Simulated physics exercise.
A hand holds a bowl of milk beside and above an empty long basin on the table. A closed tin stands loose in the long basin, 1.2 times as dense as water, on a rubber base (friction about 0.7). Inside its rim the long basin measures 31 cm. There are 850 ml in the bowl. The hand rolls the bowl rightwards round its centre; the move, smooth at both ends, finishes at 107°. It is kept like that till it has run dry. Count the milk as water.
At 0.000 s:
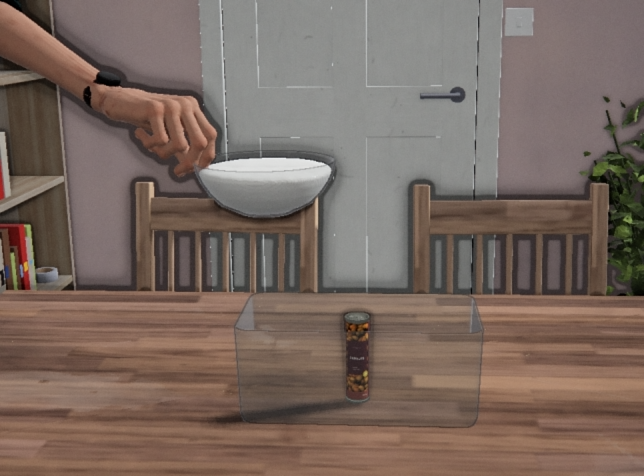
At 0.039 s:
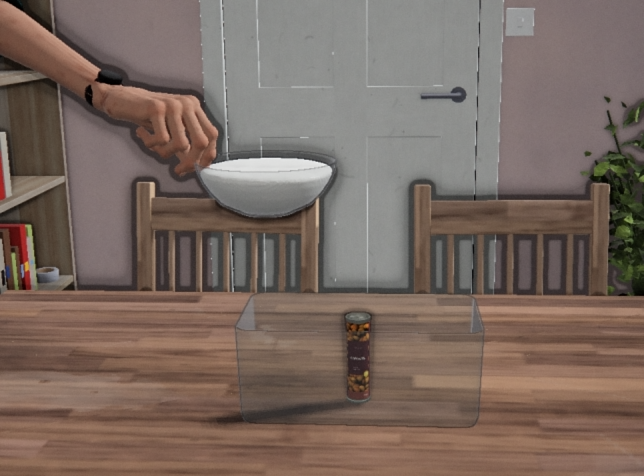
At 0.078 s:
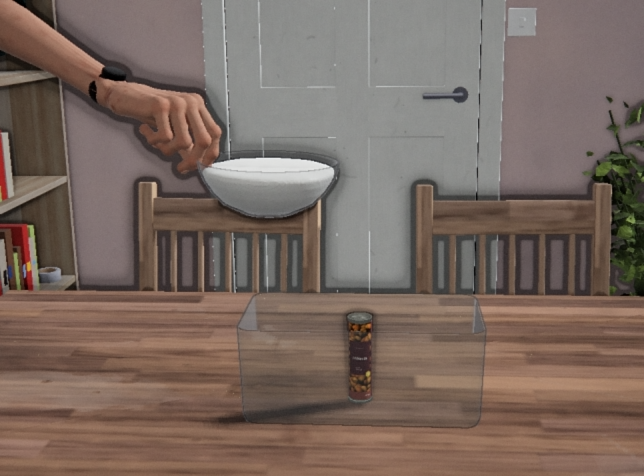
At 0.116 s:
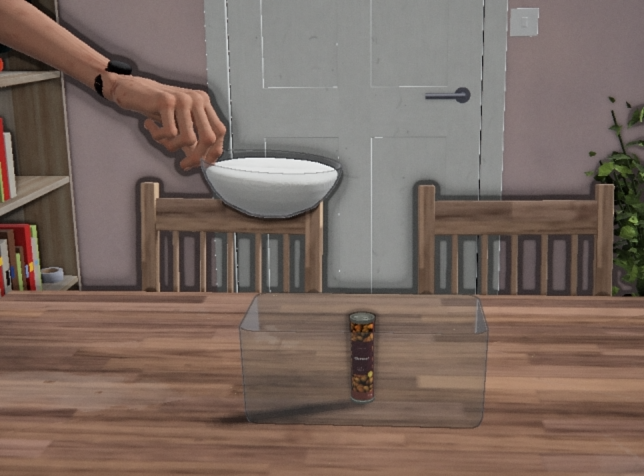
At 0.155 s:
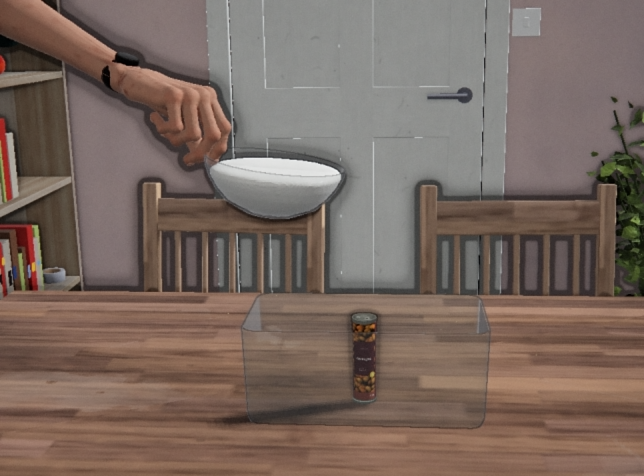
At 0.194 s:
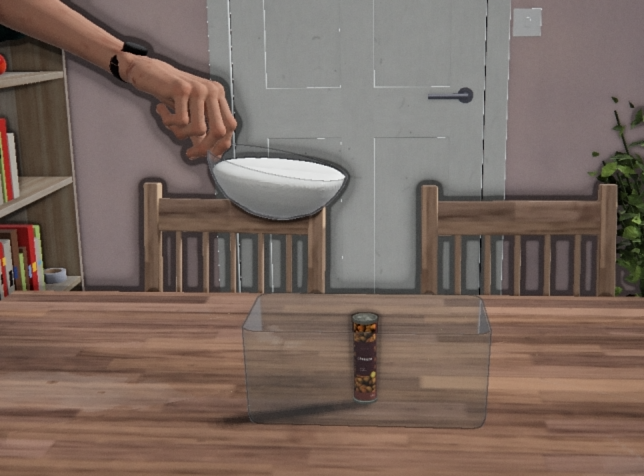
A hand holding a white bowl above a clear, open basin on a wooden table slowly tilted it a little to the right, while the small patterned tin standing inside the basin stayed still.
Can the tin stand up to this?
It remains upright.
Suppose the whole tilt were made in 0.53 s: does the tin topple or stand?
Then it remains upright.
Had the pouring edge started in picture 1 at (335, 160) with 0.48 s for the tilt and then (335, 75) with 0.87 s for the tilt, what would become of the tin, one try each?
First it stays up; then it topples.
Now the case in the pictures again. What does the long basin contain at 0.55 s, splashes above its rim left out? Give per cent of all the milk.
About 24 per cent.
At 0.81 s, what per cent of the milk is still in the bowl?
Some 0 per cent.
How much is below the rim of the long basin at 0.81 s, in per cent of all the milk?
About 96 per cent.
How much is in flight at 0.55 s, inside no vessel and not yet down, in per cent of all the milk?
Some 56 per cent.
Then, 0.55 s in, the tilt is 75° and 20 per cent is still to pour; the tin stands where it began.
Then, 0.81 s in, the tilt is 106° and 0 per cent is still to pour; the tin stands where it began.
Then, 1.08 s in, the tilt is 107° and 0 per cent is still to pour; the tin stands where it began.
Then, 1.37 s in, the tilt is 107° and 0 per cent is still to pour; the tin stands where it began.
Finally, the tin stands where it began.
